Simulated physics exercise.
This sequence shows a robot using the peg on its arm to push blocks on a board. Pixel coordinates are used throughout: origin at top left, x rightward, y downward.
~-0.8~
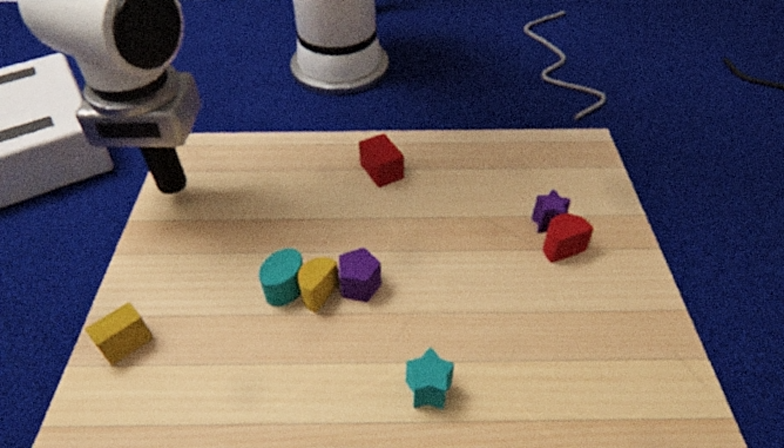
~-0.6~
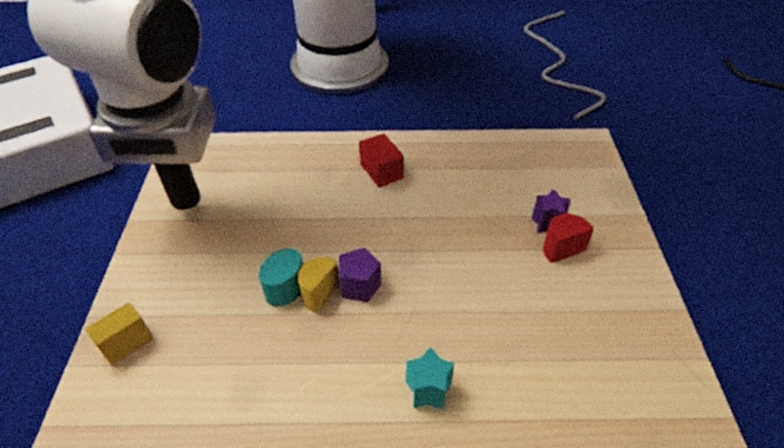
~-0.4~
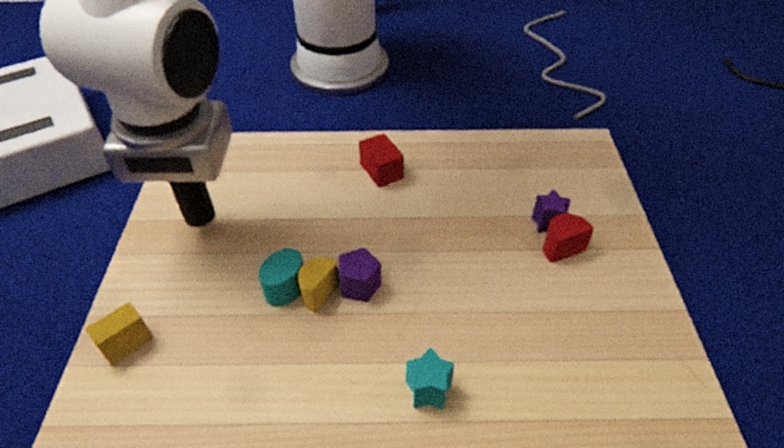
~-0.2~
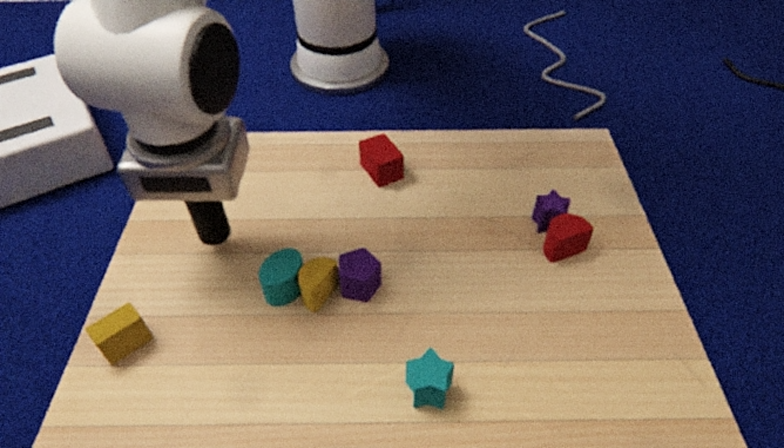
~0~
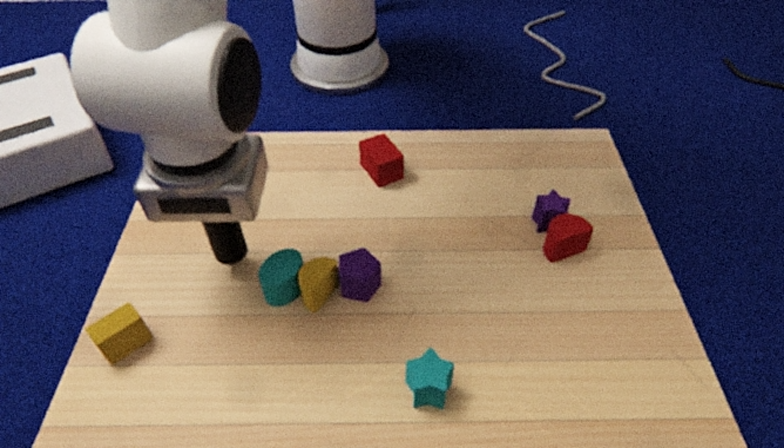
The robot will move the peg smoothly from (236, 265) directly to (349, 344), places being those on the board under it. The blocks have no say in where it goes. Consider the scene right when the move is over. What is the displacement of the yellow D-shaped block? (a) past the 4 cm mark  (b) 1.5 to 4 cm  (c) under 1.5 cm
My answer is option a.
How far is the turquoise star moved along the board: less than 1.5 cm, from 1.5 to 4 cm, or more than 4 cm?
I reckon it covers less than 1.5 cm.
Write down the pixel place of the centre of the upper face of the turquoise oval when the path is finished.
Its top centre lands on (385, 314).
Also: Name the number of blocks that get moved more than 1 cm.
The count is three or more.
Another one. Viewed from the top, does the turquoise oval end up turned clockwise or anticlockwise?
It goes round opposite to clock hands.
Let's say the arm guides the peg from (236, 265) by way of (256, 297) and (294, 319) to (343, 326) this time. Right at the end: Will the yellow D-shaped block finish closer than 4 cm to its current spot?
Answer: No.
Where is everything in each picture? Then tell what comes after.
The first picture shows tip of the peg (173, 186), middles of tops, turquoise oval (280, 266), yellow D-shaped block (315, 271), purple pentagonal block (358, 264), turquoise star (430, 370).
The second picture shows peg (186, 201), nothing pushed.
The third picture shows peg (201, 217), nothing pushed.
The fourth picture shows peg (216, 235), nothing pushed.
The fifth picture shows peg (232, 254), turquoise oval (280, 266), yellow D-shaped block (315, 271), purple pentagonal block (358, 264), turquoise star (430, 370).
What follows on the original path. One third of the way, peg (267, 279); turquoise oval (298, 277); yellow D-shaped block (334, 275), turned 35° anticlockwise; purple pentagonal block (367, 262).
Two thirds of the way, peg (306, 305); turquoise oval (341, 298), turned 25° anticlockwise; yellow D-shaped block (374, 283), turned 65° anticlockwise; purple pentagonal block (391, 257), turned 30° anticlockwise.
At the end, peg (348, 333); turquoise oval (385, 314), turned 65° anticlockwise; yellow D-shaped block (397, 284), turned 105° anticlockwise; purple pentagonal block (397, 255), turned 50° anticlockwise; turquoise star unmoved.
